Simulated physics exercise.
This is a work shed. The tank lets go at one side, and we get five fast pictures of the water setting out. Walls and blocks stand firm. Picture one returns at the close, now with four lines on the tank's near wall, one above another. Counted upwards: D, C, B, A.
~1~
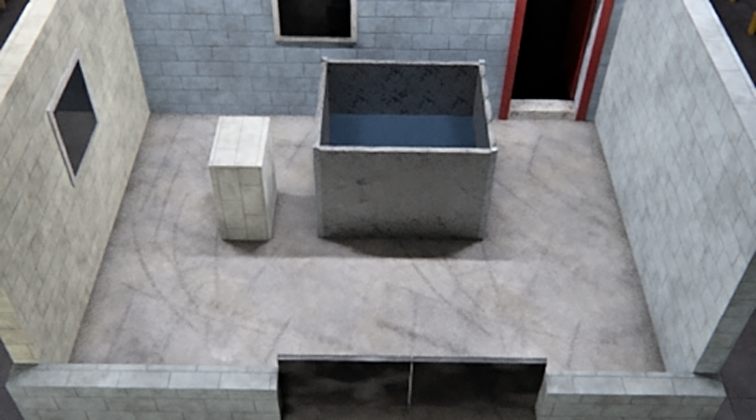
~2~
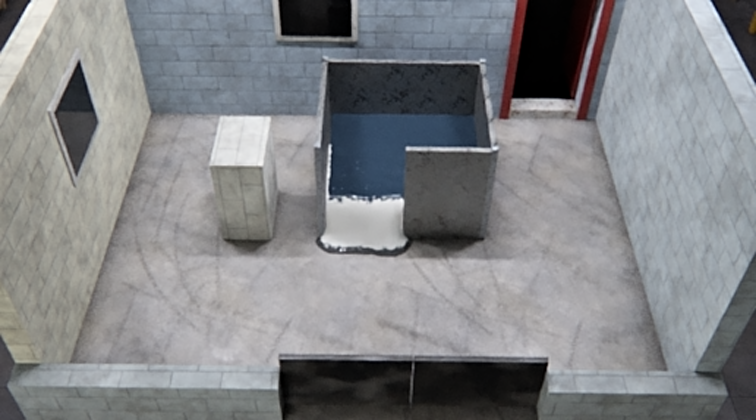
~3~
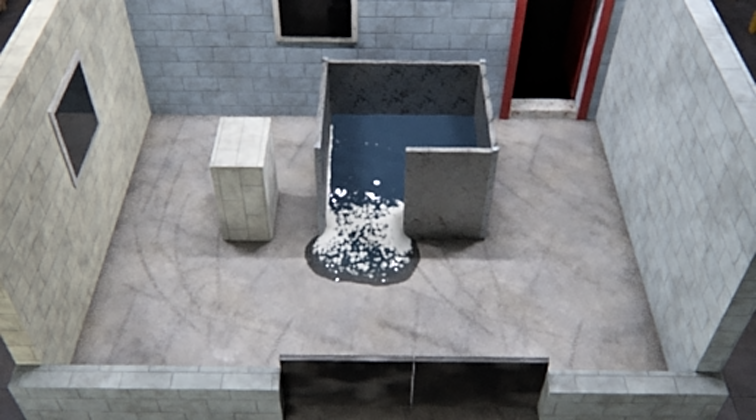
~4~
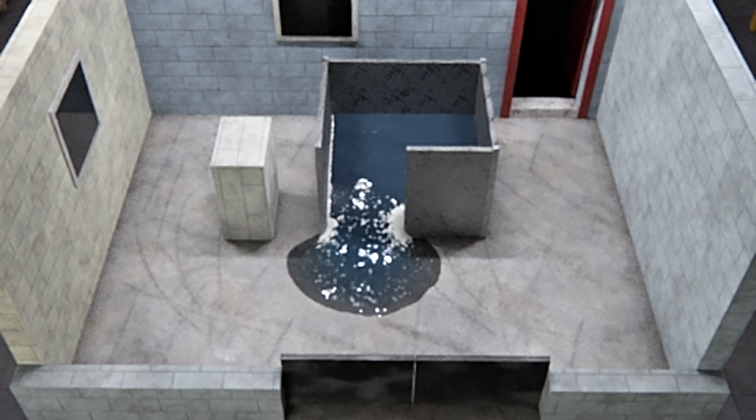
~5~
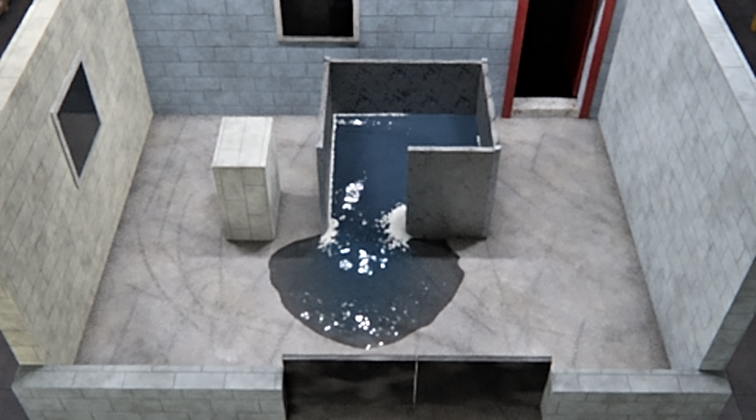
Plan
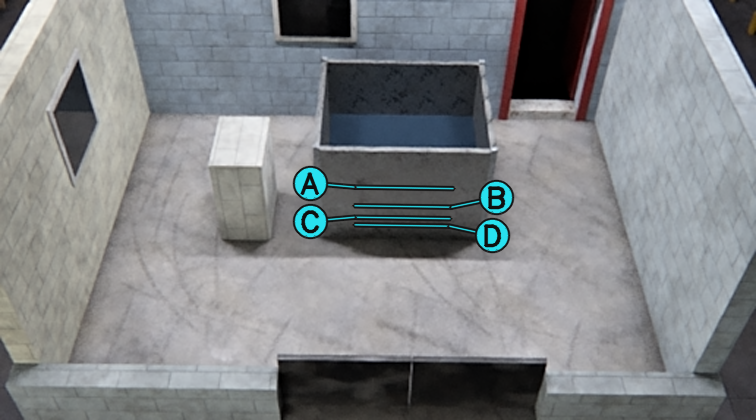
Work shed with a red doorway, water pouring from the opened front left of a grey tank and spreading across the floor.
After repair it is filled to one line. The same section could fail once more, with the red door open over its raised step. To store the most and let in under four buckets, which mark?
Level A just does it.
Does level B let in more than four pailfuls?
No.
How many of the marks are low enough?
All of the four.
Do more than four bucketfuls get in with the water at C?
No.
On the marked copy, A at (403, 187); B at (402, 206); C at (402, 217); D at (402, 225); from the bottom up D, C, B, A.
With A, a splash gets over, under a bucket.
With B, nothing gets over.
With C, nothing gets over.
With D, nothing gets over.
